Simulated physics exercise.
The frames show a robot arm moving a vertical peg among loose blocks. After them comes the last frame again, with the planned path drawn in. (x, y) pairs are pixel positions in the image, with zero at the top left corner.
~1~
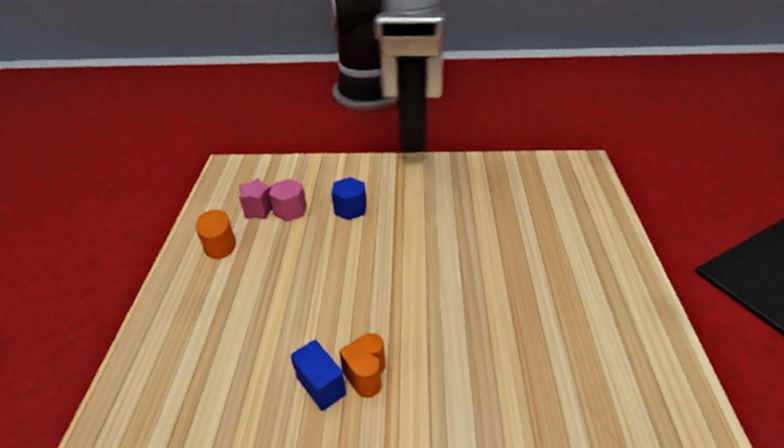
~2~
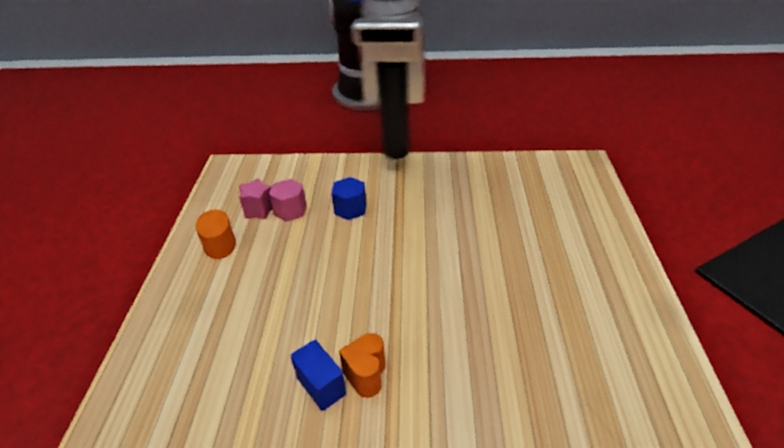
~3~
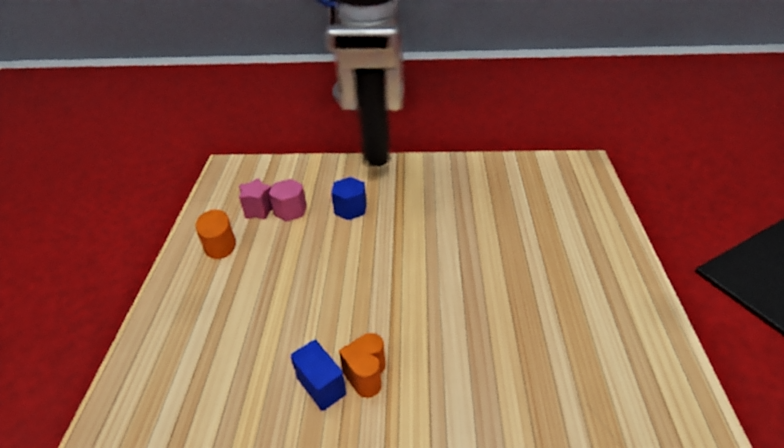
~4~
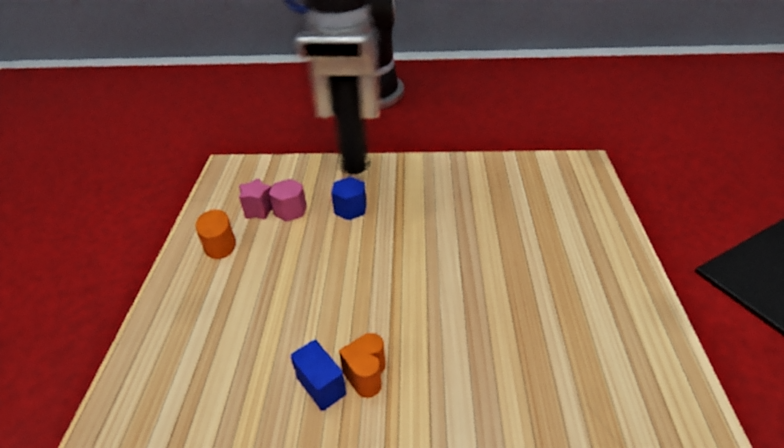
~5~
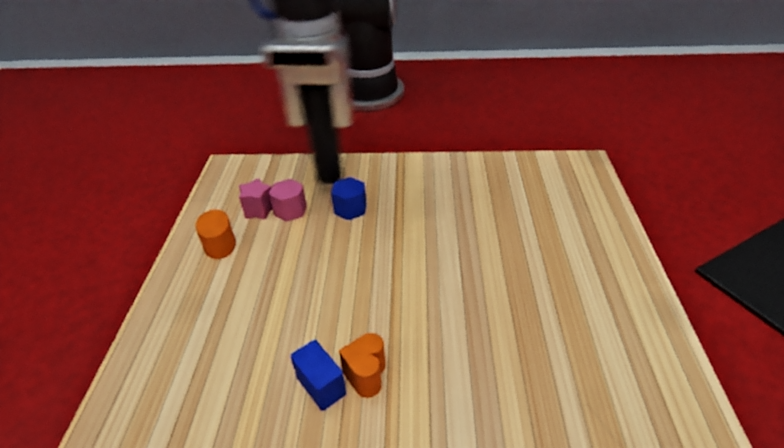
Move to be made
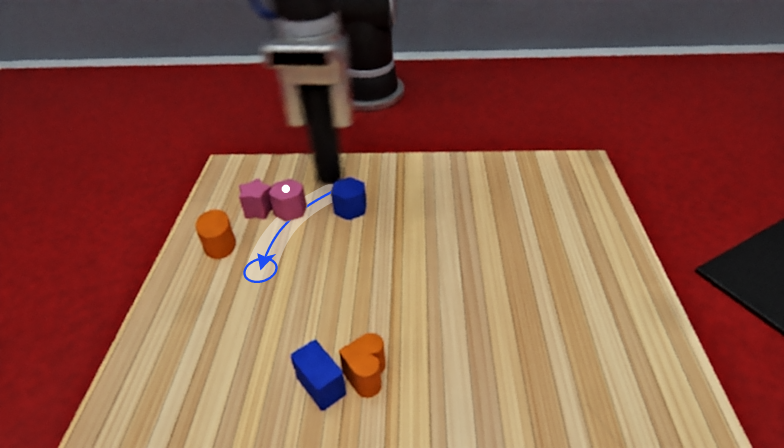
A light wooden board on a red surface fills most of the view, seen from a fixed, raised angle with a grey wall behind. Pink, orange and blue blocks sit toward its upper left, with a blue block and an orange heart-like one lower down near the middle. A robot arm slides its dark upright peg leftward along the far edge and slightly nearer, while the blocks stay still.
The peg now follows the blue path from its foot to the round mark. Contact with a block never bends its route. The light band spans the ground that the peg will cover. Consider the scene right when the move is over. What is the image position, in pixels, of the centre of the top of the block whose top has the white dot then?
At pixel (238, 212).
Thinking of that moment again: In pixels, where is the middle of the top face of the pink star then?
Its top middle is near (237, 191).
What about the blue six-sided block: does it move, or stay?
Here the blue six-sided block stays on its spot.
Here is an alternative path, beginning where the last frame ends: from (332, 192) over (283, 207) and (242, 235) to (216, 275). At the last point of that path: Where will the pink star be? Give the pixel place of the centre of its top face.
The centre of its top face lies at (222, 198).
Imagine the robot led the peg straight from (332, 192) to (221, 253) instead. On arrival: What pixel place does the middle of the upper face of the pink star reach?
In the picture, it is at (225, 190).
The drawn path runs from (332, 192) through (300, 211) and (275, 238) to (261, 270); the dot is on the pink six-sided block.
On the path given first. One third of the way, peg at (296, 196); pink star at (243, 189); pink six-sided block at (265, 198), turned 35° clockwise.
Two thirds of the way, peg at (271, 222); orange oval at (205, 224), turned 15° anticlockwise; pink star at (237, 191), turned 35° clockwise; pink six-sided block at (238, 212), turned 95° clockwise.
At the end, peg at (256, 254); orange oval at (204, 224), turned 15° anticlockwise; pink star at (237, 191), turned 35° clockwise; pink six-sided block at (238, 212), turned 100° clockwise; blue six-sided block not moved.
